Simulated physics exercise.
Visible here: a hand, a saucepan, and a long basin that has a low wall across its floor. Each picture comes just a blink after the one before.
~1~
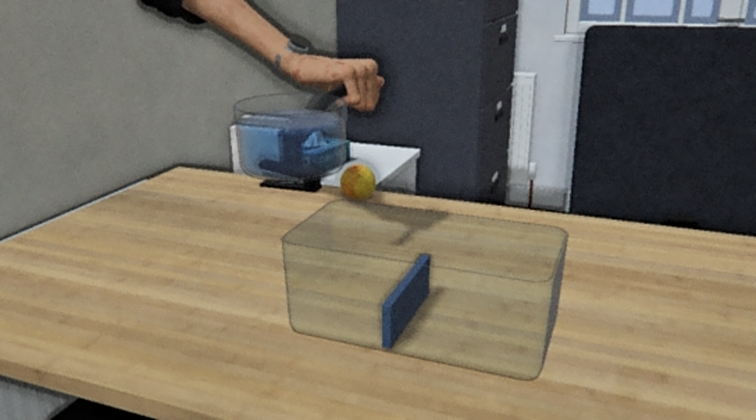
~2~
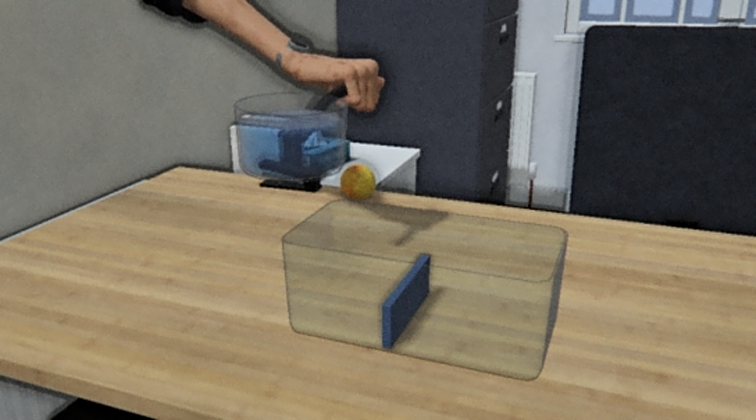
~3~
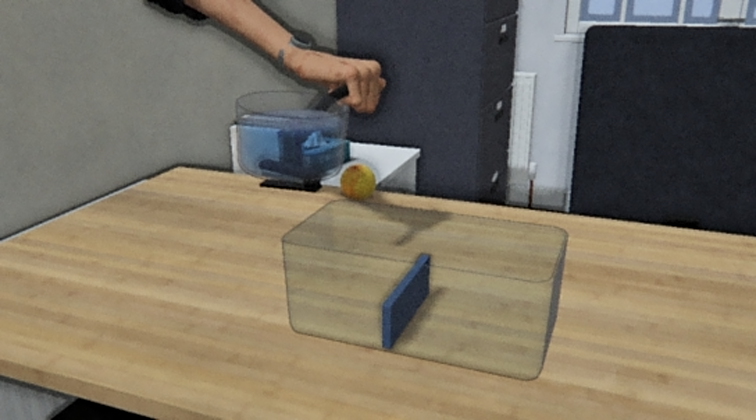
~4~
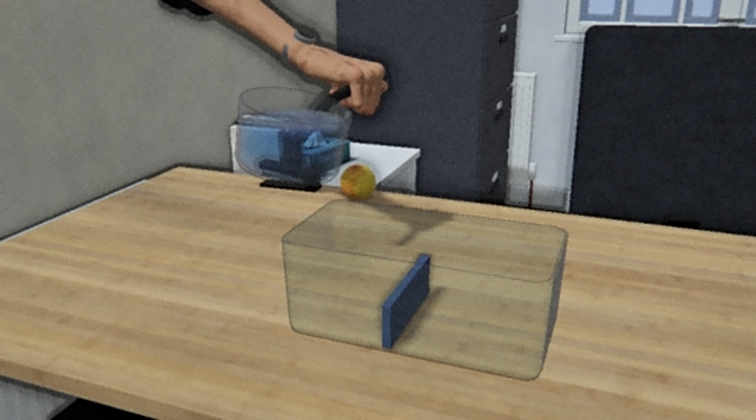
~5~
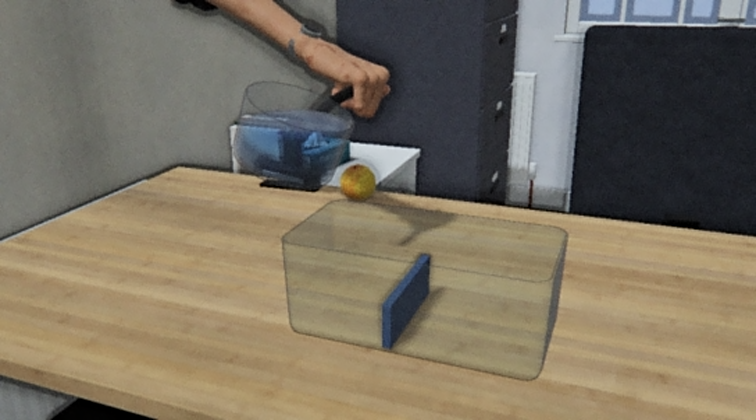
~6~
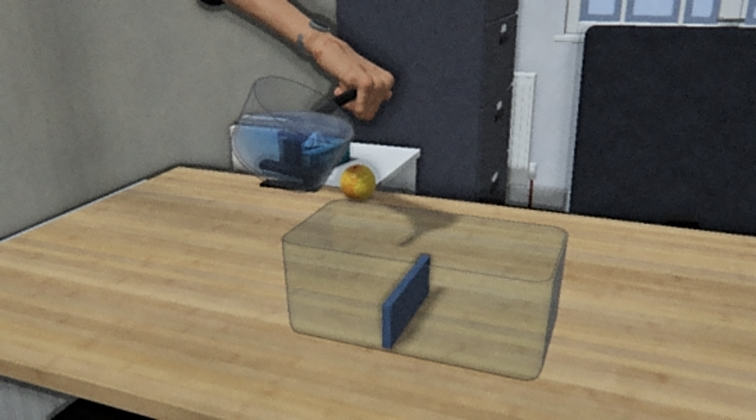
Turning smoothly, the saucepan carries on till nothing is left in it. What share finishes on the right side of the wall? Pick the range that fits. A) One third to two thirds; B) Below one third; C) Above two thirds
B, below one third.
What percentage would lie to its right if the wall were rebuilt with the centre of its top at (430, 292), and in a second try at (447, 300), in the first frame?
About 10 % for the first and about 10 % for the second.
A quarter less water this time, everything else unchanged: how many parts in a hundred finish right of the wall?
About 5 %.
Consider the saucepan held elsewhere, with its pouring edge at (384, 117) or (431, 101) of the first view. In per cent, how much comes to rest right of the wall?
Estimate: 75 per cent, then 95 per cent.
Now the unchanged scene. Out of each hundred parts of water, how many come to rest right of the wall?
About 0 per cent.
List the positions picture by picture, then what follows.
In the first picture, it leans 0°; its right rim is at (340, 109); the water meets the walls at (248, 116) and (341, 124); the long basin's rim runs from (308, 220) to (560, 256); the wall's top is at (408, 280).
In the second picture, it leans 1°; its right rim is at (341, 111); the water meets the walls at (249, 116) and (341, 124).
In the third picture, it leans 6°; its right rim is at (343, 115); the water meets the walls at (249, 116) and (342, 125).
In the fourth picture, it leans 12°; its right rim is at (345, 122); the water meets the walls at (250, 116) and (344, 126).
In the fifth picture, it leans 21°; its right rim is at (347, 132); the water meets the walls at (250, 117) and (347, 129).
In the sixth picture, it leans 31°; its right rim is at (348, 143); the water meets the walls at (248, 116) and (345, 133); 1 per cent is over the edge.
A moment on, the tilt is 90° and 41 per cent is still to pour, 26 is left of the wall and 0 right of it.
Next, the tilt is 99° and 11 per cent is still to pour, 80 is left of the wall and 1 right of it.
Then the tilt is 99° and 3 per cent is still to pour, 92 is left of the wall and 2 right of it.
Later the tilt is 99° and 1 per cent is still to pour, 95 is left of the wall and 2 right of it.
At rest 96 per cent lies left of the wall, 2 right of it and 2 outside.
